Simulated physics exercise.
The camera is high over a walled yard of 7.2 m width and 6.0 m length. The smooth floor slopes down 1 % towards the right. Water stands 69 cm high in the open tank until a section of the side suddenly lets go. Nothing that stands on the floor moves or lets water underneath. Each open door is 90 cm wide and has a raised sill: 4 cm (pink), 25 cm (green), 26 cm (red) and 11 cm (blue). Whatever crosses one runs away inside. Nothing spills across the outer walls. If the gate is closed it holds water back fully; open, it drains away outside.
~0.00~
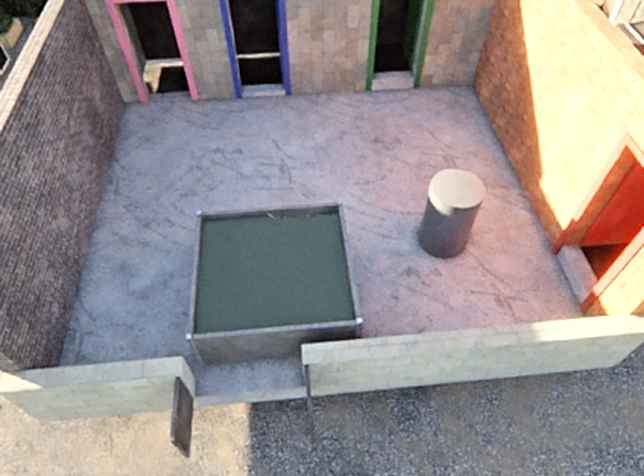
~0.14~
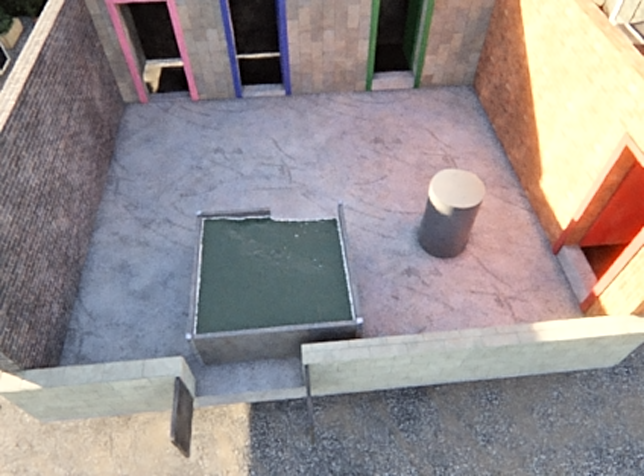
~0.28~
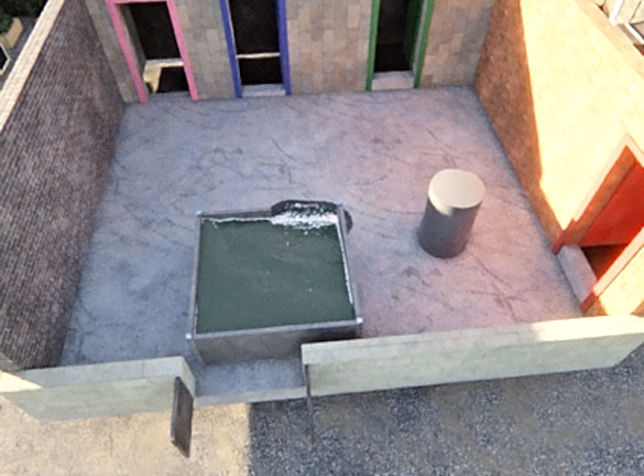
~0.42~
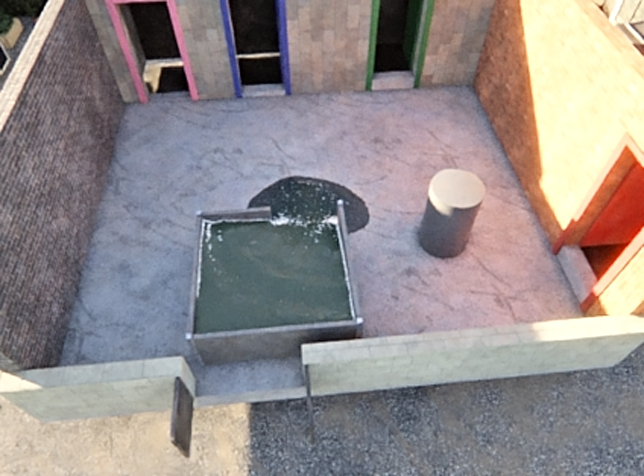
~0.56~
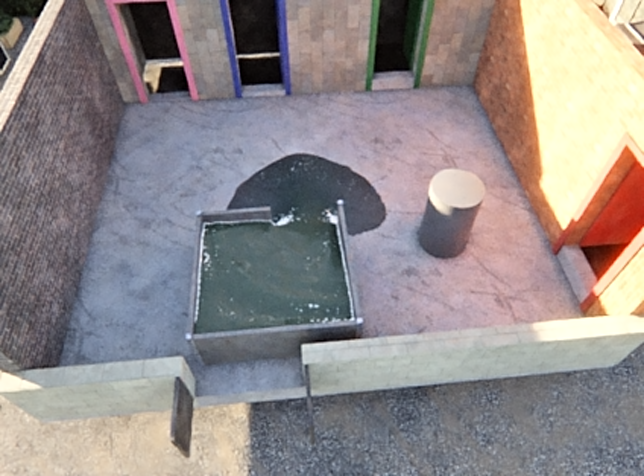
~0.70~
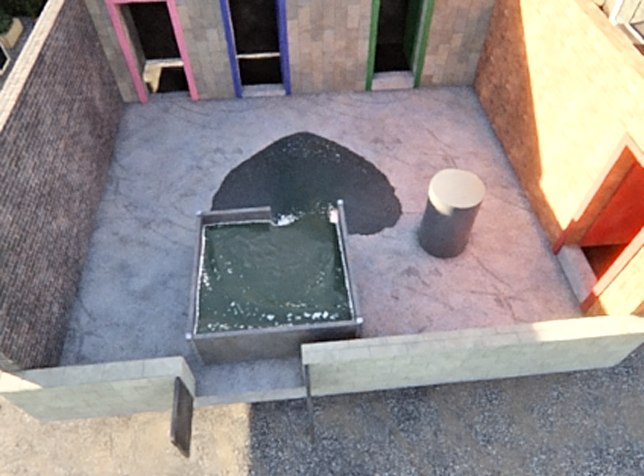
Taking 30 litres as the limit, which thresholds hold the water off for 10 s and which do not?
The water let in: At the pink door it exceeds the limit; at the green door it keeps below the limit; at the red door it does not reach the limit; at the blue door it goes over the limit.
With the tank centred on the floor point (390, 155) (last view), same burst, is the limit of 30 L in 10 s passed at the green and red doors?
Against that limit: Green over, red not over.
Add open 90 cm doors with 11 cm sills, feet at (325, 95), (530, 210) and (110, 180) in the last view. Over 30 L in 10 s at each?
In that order: Past it, below, under.
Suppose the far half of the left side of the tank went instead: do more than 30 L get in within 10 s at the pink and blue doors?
Then: Pink past it, blue not over.
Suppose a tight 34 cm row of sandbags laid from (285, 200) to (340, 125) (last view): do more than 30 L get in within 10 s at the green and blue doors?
Then: Green not over, blue not over.
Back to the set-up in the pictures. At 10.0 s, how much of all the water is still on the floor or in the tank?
Roughly 94 in a hundred.
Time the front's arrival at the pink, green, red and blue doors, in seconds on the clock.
Arrival: Pink 2.2 s, green 1.6 s, red 5.0 s, blue 1.2 s.
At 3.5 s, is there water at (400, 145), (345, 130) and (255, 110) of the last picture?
In that order: Wet, flooded, wet.
After 1.4 s water covers 30 % of the floor and is deepest (36 cm) near (307, 230); pink door not reached, green door not reached, red door not reached, blue door 15 cm at the sill, 0 L in.
After 2.2 s water covers 45 % of the floor and is deepest (28 cm) near (319, 229); pink door 5 cm at the sill, 0 L in, green door 21 cm at the sill, 0 L in, red door not reached, blue door 25 cm at the sill, 29 L in.
After 3.5 s water covers 50 % of the floor and is deepest (27 cm) near (463, 86); pink door 8 cm at the sill, 14 L in, green door 14 cm at the sill, 0 L in, red door not reached, blue door 17 cm at the sill, 82 L in.
After 6.0 s water covers 75 % of the floor and is deepest (18 cm) near (465, 91); pink door 9 cm at the sill, 37 L in, green door 13 cm at the sill, 0 L in, red door 5 cm at the sill, 0 L in, blue door 10 cm at the sill, 97 L in.
After 10.0 s water covers 100 % of the floor and is deepest (14 cm) near (584, 343); pink door 5 cm at the sill, 64 L in, green door 9 cm at the sill, 0 L in, red door 12 cm at the sill, 0 L in, blue door 6 cm at the sill, 98 L in.
